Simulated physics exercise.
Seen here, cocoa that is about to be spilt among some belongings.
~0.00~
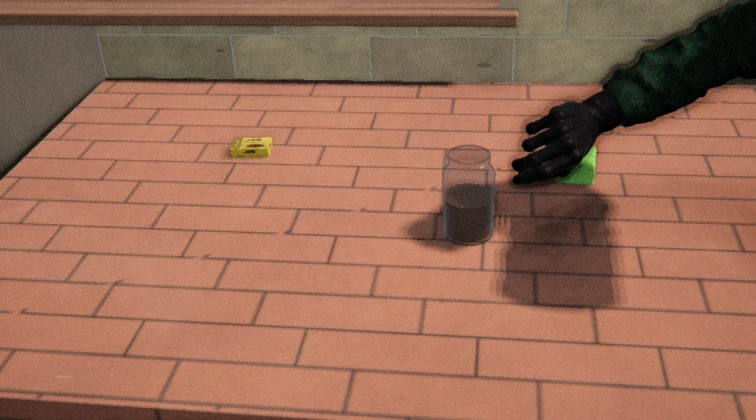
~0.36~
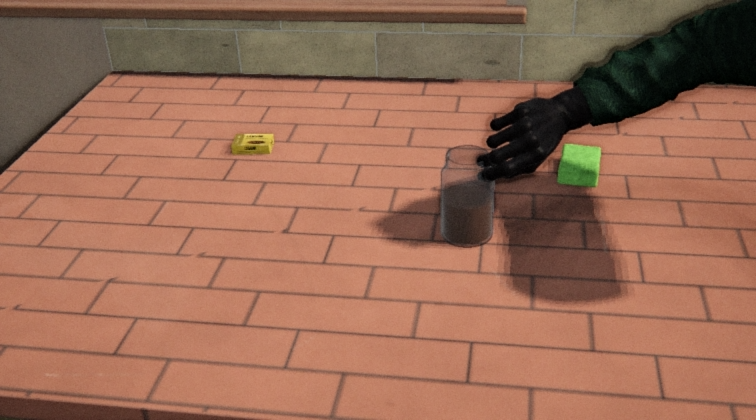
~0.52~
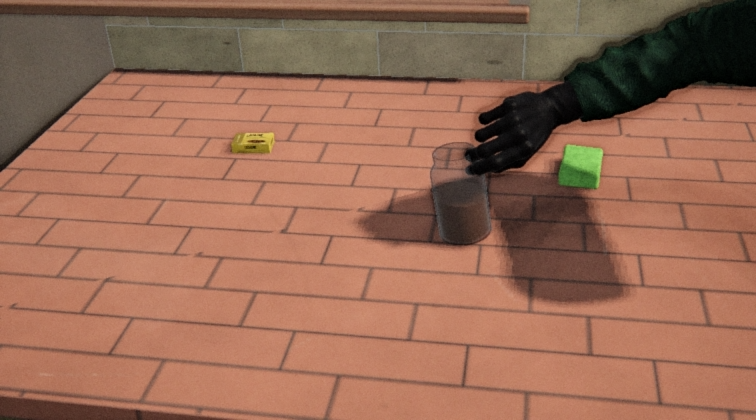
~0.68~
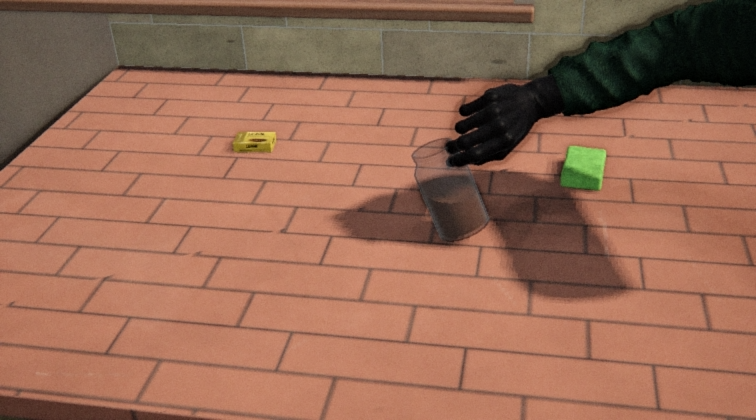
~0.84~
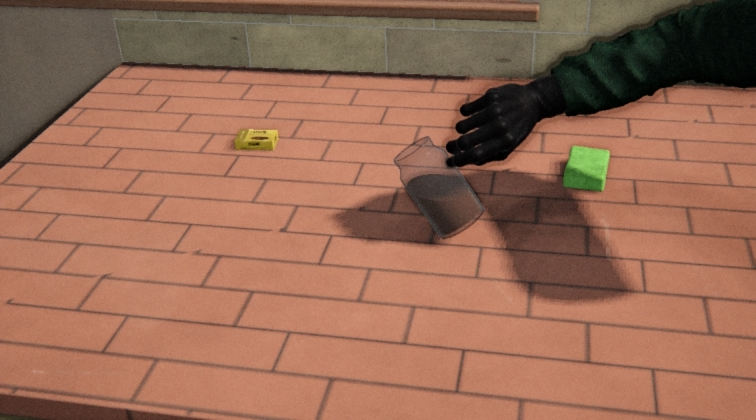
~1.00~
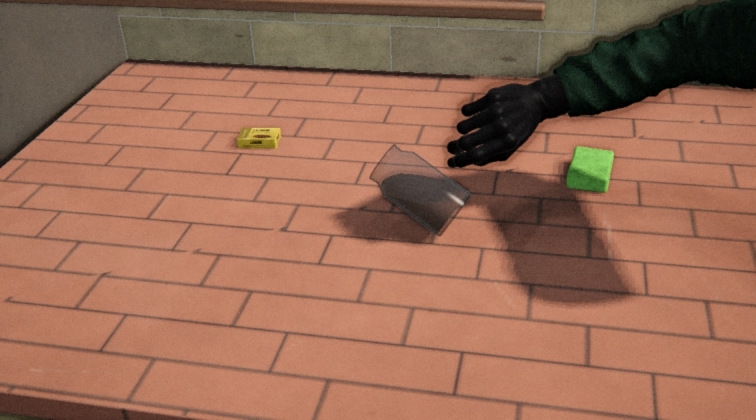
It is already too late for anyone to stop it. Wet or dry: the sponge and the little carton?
Well, the sponge is left dry, while the little carton is caught.
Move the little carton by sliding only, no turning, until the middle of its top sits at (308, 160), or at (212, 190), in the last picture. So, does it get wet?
Where first placed it is touched, where next placed it is touched.
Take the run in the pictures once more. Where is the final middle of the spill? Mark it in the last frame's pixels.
The centre comes to rest around (220, 181).
After 1.5 s, the puddle covers about as much as a tray; the sponge is untouched; the little carton is reached.
After 3.6 s, the puddle covers about as much as a tray; the sponge is untouched; the little carton is reached.
